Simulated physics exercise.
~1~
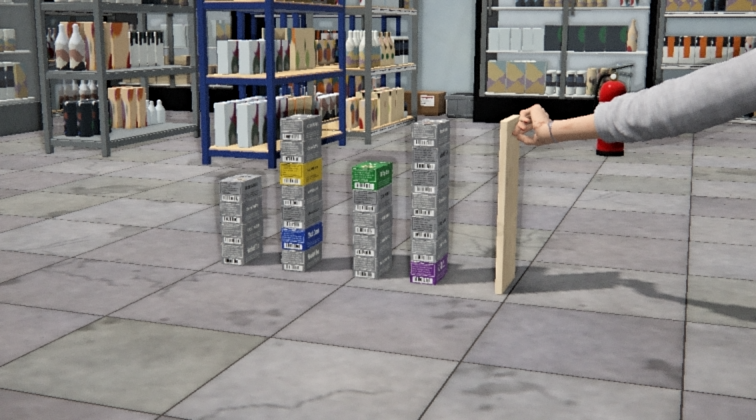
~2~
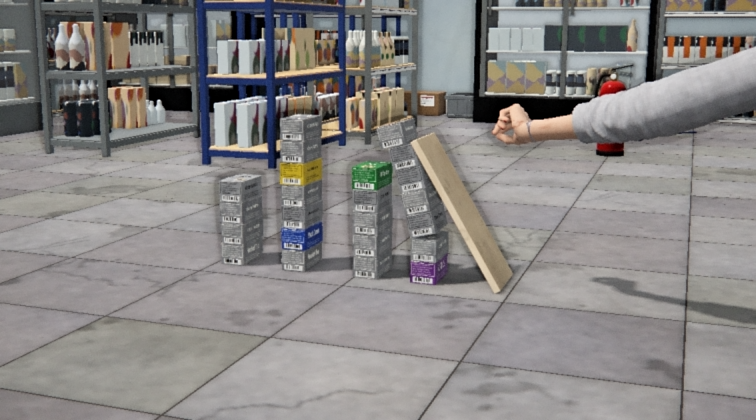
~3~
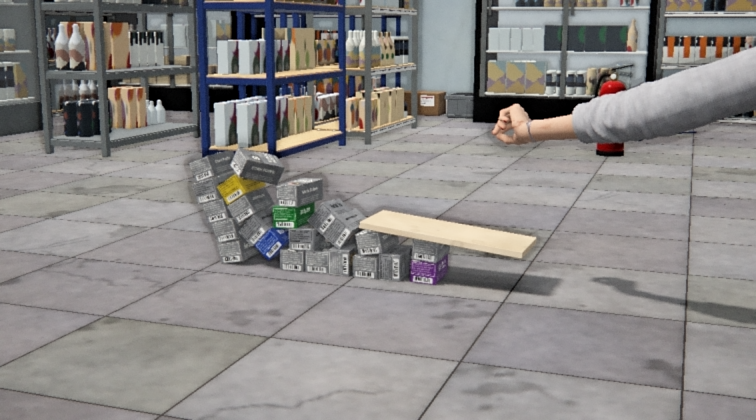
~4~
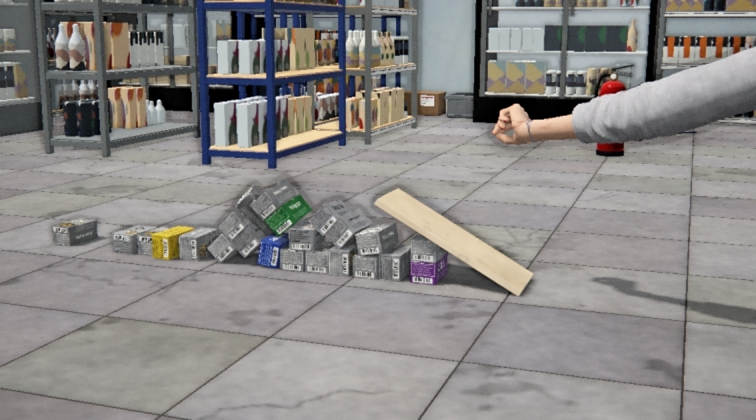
Shop floor with a hand tipping a wooden board into stacked grey packets, the columns toppling leftward into a scattered heap.
